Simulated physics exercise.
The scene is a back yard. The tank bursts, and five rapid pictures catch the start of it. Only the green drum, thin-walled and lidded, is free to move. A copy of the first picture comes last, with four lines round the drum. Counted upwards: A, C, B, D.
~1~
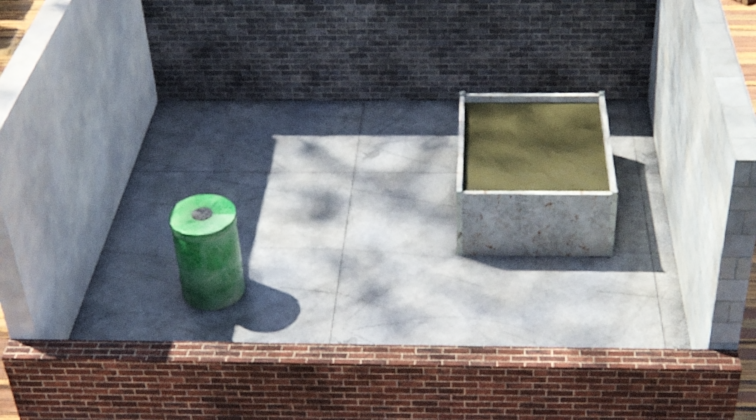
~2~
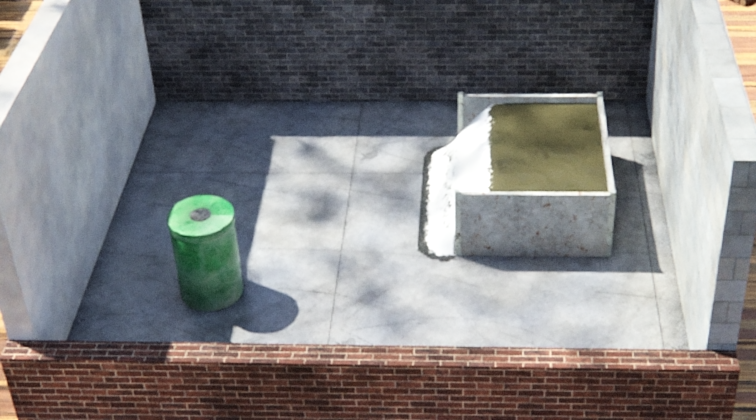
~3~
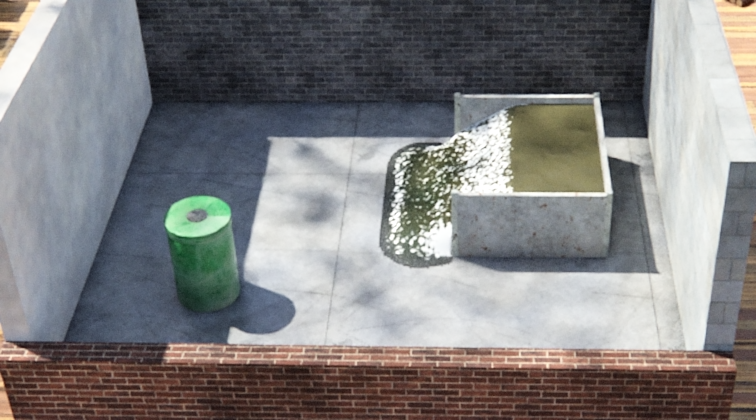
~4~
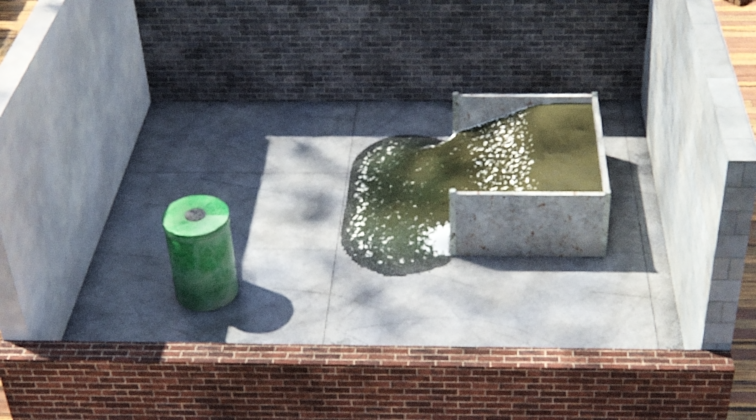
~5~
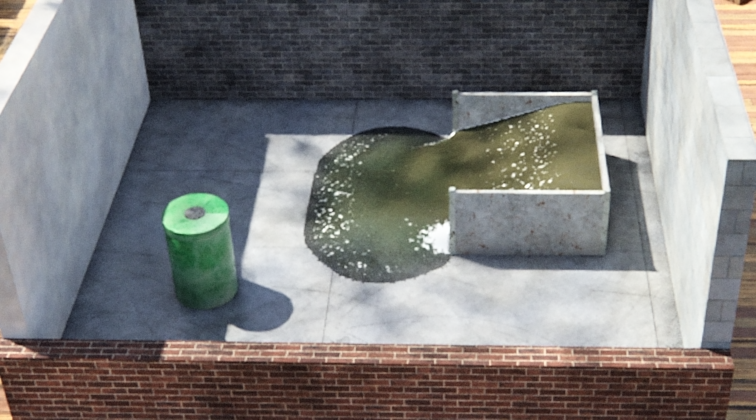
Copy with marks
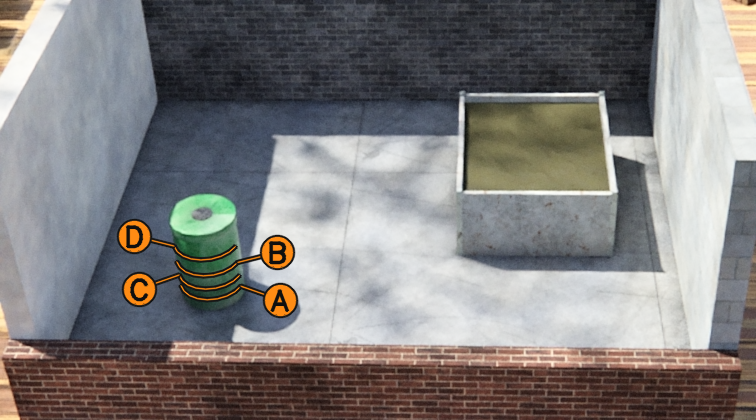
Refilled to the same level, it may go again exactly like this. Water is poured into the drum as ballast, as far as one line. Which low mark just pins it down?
Mark C just does it.
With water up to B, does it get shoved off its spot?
No, that is safe.
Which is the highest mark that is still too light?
A.
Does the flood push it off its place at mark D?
No.
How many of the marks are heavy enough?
Three.
On the marked copy, A at (207, 299); B at (203, 275); C at (205, 289); D at (200, 259); from the bottom up A, C, B, D.
If A is chosen, it is pushed about half its own width away.
If B is chosen, it does not move.
If C is chosen, it does not move.
If D is chosen, it does not move.
